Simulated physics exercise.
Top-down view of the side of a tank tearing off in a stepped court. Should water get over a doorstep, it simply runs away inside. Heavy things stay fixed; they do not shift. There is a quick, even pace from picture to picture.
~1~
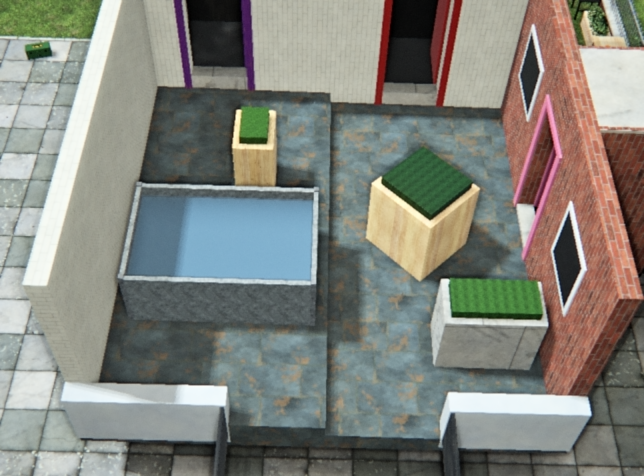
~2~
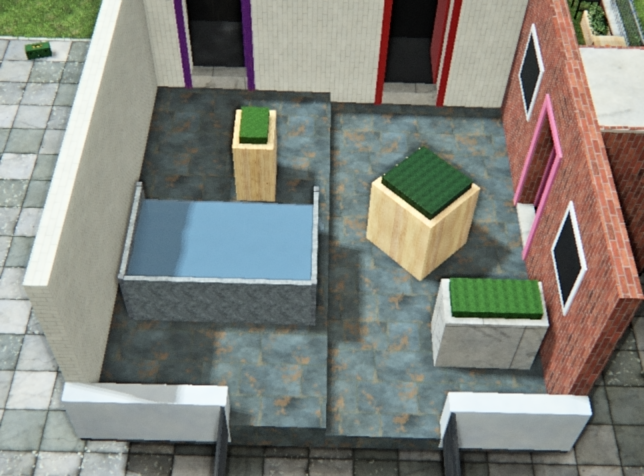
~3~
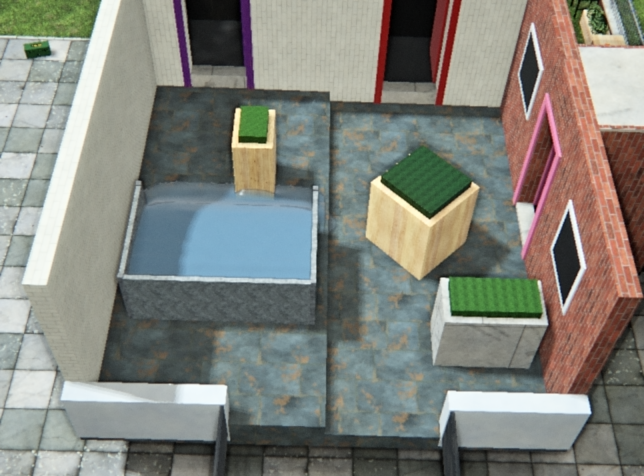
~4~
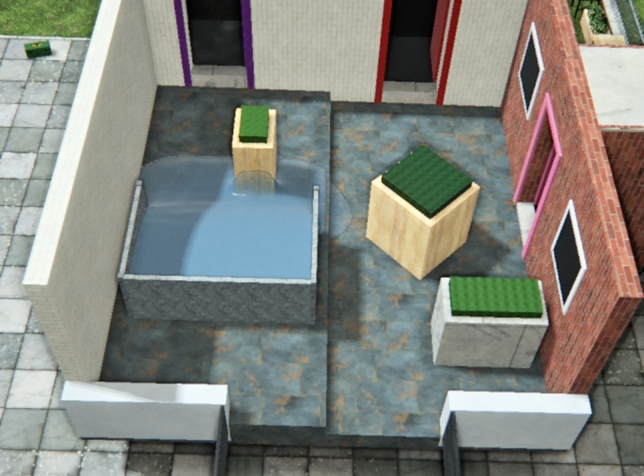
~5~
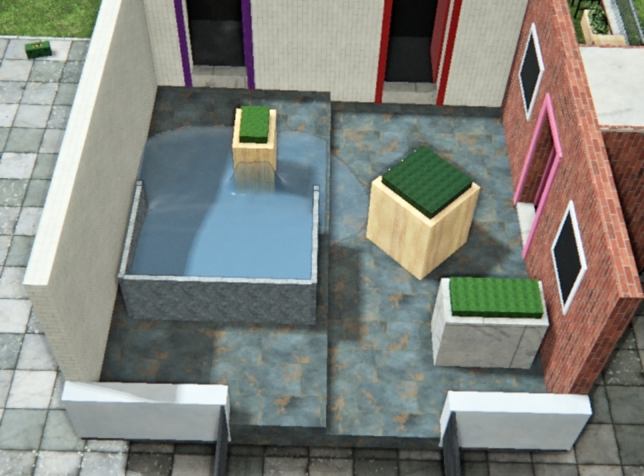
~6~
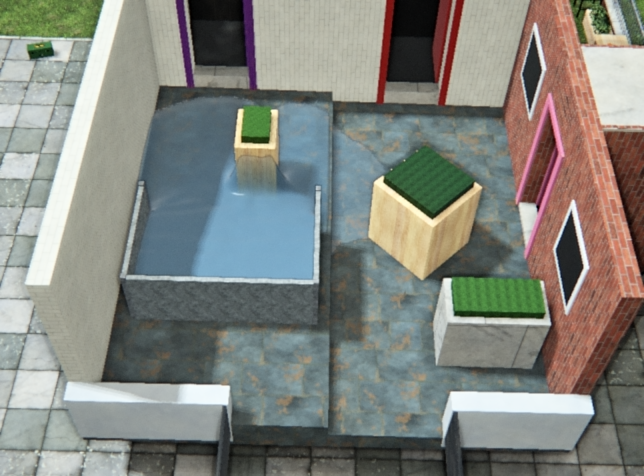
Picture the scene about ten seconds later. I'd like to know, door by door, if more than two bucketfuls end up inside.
In order: The pink door will allow in an excess; the red door will allow in no excess; the purple door will allow in an excess.
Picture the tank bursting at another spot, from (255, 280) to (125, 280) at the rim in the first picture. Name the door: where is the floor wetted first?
My pick: The one in purple.
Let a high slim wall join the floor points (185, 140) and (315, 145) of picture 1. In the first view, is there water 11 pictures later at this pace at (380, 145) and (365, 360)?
In turn: Wet, clear.
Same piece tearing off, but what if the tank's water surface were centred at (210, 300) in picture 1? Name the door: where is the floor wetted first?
The purple-painted one.
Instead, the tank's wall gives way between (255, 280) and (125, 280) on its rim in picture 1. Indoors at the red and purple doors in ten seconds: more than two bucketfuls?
Per door - red: Does not exceed, purple: Does not exceed.
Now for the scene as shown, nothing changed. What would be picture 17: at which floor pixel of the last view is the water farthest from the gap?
Front's tip: Near (500, 111).
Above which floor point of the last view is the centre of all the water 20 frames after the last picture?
The centre of mass sits at about (321, 171).
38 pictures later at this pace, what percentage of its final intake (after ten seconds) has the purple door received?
It would be roughly 100 percent of the ten-second total.
A moment on, water covers 45 % of the floor; the pink door not reached, the red door wet at the sill, nothing in, the purple door over two buckets in.
Next, water covers 55 % of the floor; the pink door not reached, the red door under two buckets in, the purple door far over two buckets in.
Then, water covers 65 % of the floor; the pink door wet at the sill, nothing in, the red door under two buckets in, the purple door far over two buckets in.
Later, water covers 85 % of the floor; the pink door far over two buckets in, the red door under two buckets in, the purple door far over two buckets in.
In the end, water covers 90 % of the floor; the pink door far over two buckets in, the red door under two buckets in, the purple door far over two buckets in.
